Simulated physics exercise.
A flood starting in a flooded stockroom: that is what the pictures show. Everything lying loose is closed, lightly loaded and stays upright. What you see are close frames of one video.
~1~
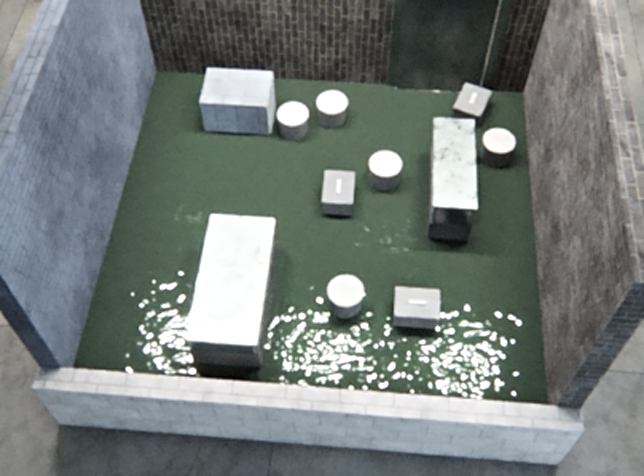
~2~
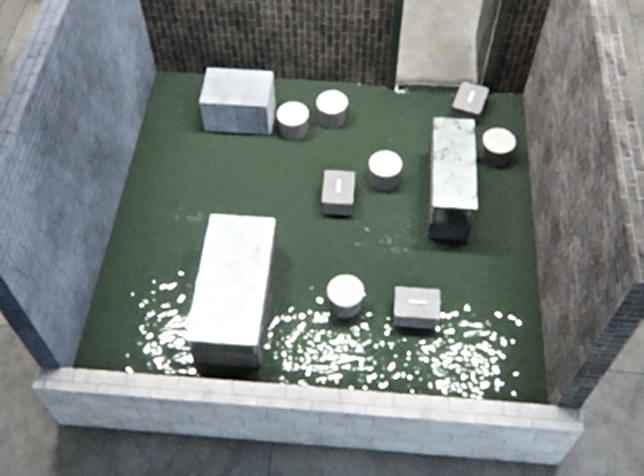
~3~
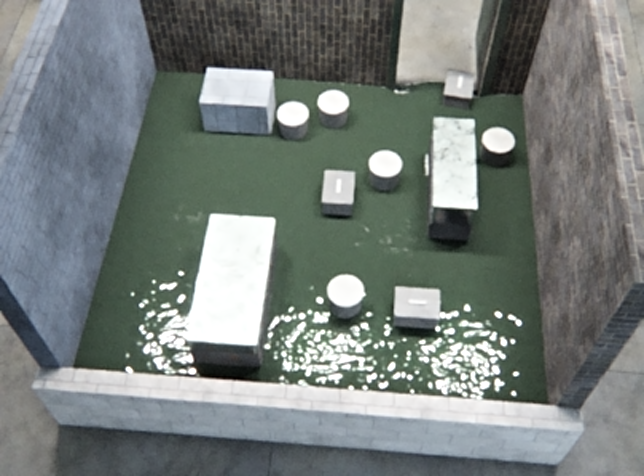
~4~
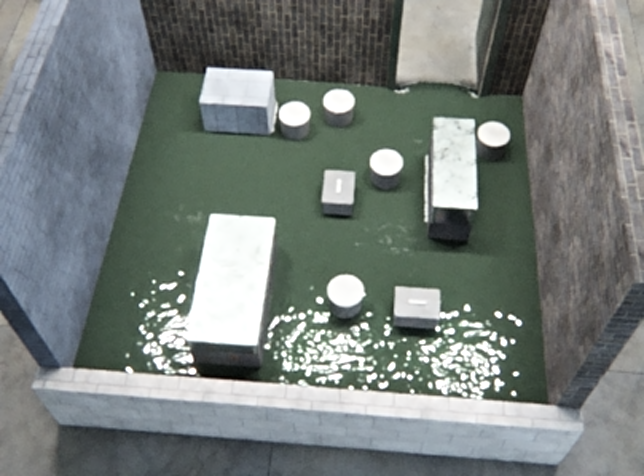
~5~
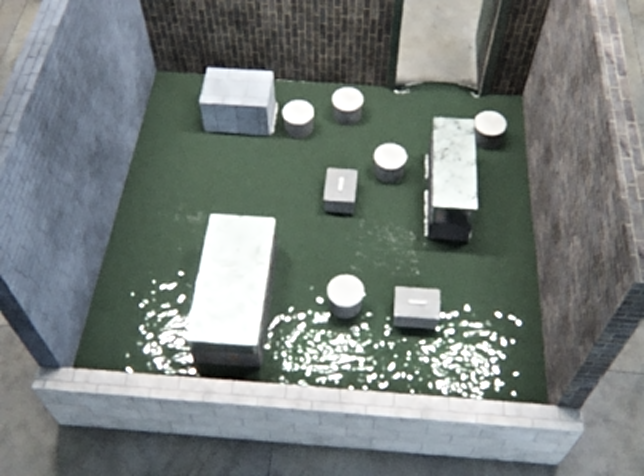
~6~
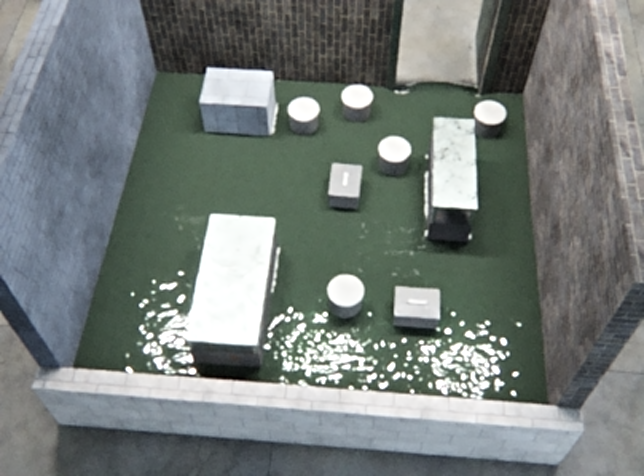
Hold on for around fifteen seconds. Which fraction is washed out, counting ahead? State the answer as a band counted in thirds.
Answer: Two thirds or more.
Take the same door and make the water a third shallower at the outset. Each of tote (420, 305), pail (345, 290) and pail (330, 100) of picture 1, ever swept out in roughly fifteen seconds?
Going item by item, that's still there, then still there, then exited.
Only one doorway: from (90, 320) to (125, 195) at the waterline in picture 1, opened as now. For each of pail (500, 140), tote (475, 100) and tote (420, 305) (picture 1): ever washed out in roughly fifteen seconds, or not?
First never leaves, second never leaves, third never leaves.
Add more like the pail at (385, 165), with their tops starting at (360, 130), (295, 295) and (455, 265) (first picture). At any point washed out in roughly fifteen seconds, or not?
For the three copies in the stated order: Escaped, remained, escaped.
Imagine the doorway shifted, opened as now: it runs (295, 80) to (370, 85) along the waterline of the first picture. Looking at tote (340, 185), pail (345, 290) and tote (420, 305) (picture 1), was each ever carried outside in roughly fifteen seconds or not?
Ordered result: Exited / retained / retained.
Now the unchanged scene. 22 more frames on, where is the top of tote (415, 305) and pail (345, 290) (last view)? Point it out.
Near (484, 243) and (380, 248).
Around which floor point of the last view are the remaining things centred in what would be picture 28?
Somewhere near (428, 266) in the last view.
A moment on, 1 of 8 are out; 7 afloat.
Next, 4 of 8 are out; 4 afloat.
Later, 6 of 8 are out; 2 afloat.
In the end, 6 of 8 are out; 2 afloat.
